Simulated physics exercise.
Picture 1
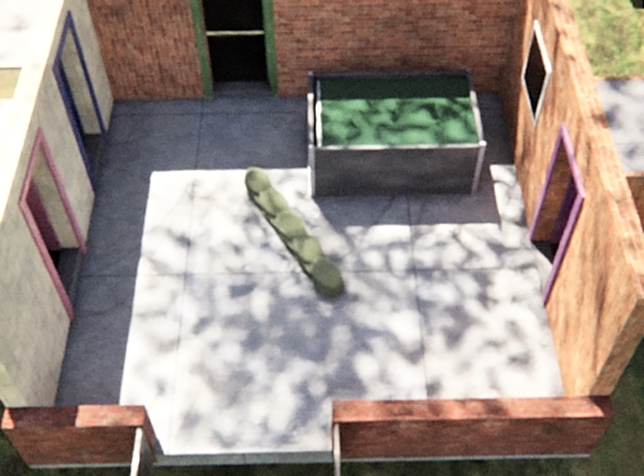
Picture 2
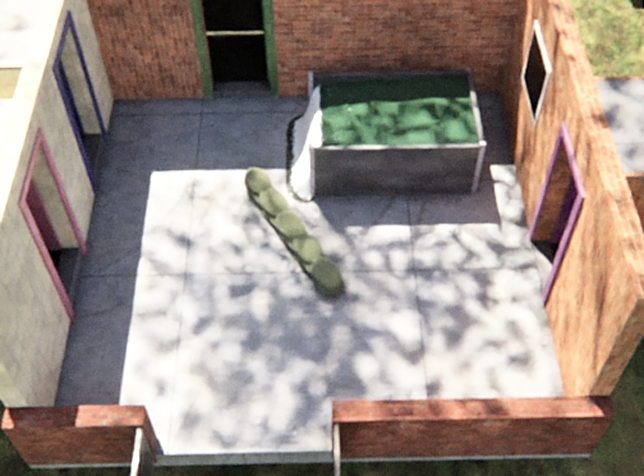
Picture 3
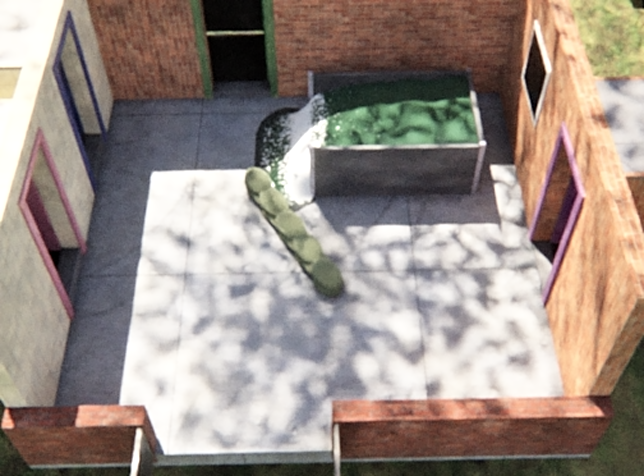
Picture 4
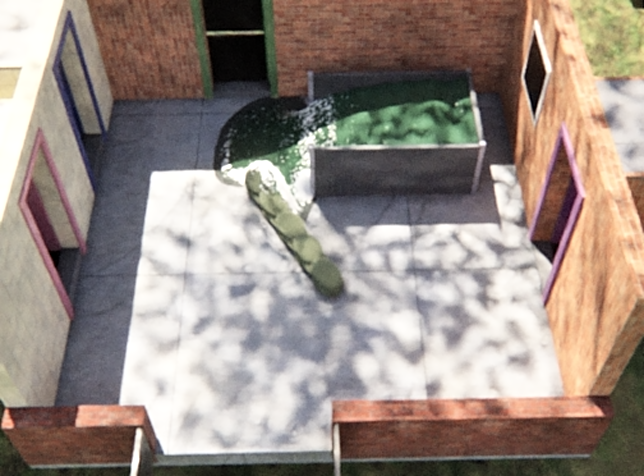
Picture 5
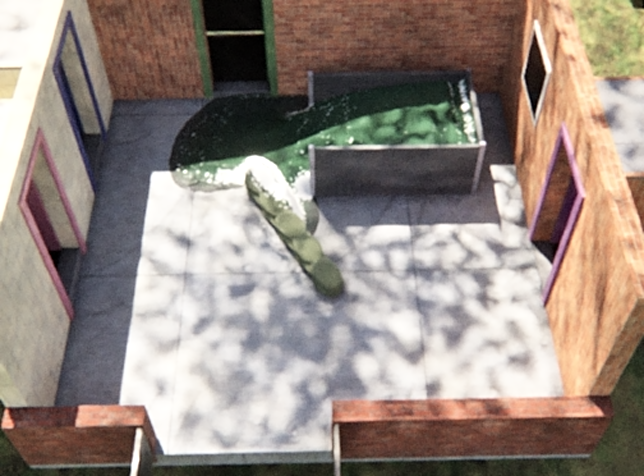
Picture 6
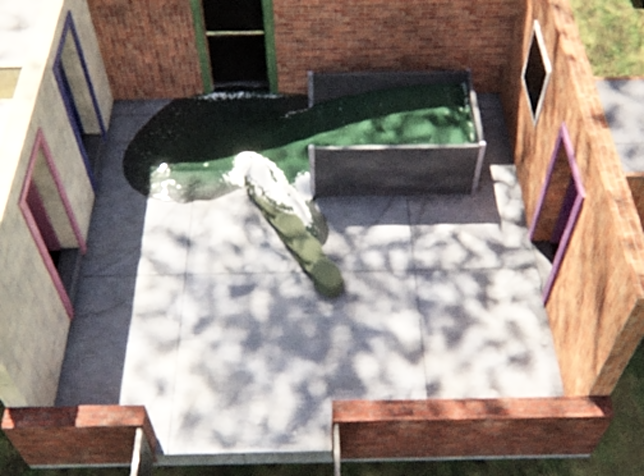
To begin with, green-tinted water sits still in a grey tank against the brick back wall of a walled yard. It then pours out of the tank's left end, spreads leftward across the paving in a widening dark sheet, and splashes white over the upper end of a row of rounded green shapes.
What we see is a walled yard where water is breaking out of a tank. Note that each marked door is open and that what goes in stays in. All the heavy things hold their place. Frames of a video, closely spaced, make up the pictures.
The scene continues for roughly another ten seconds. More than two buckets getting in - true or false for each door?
Purple door: True; green door: True; blue door: True; pink door: False.
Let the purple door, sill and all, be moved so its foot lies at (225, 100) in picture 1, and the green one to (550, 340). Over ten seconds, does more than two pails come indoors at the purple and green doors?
My reading: Purple exceeds the limit, green stays within the limit.
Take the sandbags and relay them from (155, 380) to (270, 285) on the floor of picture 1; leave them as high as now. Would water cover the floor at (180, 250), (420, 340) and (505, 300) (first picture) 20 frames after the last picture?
Going in the order you gave, that's waterlogged, then left unsoaked, then left unsoaked.
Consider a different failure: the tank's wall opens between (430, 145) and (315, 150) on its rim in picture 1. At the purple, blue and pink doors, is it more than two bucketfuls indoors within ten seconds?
Purple exceeds the limit, blue falls short, pink falls short.
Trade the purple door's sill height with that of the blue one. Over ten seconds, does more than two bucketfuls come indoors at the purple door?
One by one: The purple one holds.
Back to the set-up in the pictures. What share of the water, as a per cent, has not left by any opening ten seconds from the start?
Estimate: 66 %.
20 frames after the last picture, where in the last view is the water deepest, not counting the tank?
Somewhere around pixel (49, 436).
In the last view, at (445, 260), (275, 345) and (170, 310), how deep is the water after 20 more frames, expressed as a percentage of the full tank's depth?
I'd say around 2 per cent, then 0 per cent, then 10 per cent.
A moment on, water covers 35 % of the floor; the purple door not reached, the green door under two buckets in, the blue door over two buckets in, the pink door not reached.
Next, water covers 55 % of the floor; the purple door not reached, the green door over two buckets in, the blue door far over two buckets in, the pink door wet at the sill, nothing in.
Then, water covers 70 % of the floor; the purple door under two buckets in, the green door over two buckets in, the blue door far over two buckets in, the pink door wet at the sill, nothing in.
Later, water covers 85 % of the floor; the purple door under two buckets in, the green door far over two buckets in, the blue door far over two buckets in, the pink door wet at the sill, nothing in.
In the end, water covers 95 % of the floor; the purple door over two buckets in, the green door far over two buckets in, the blue door far over two buckets in, the pink door wet at the sill, nothing in.
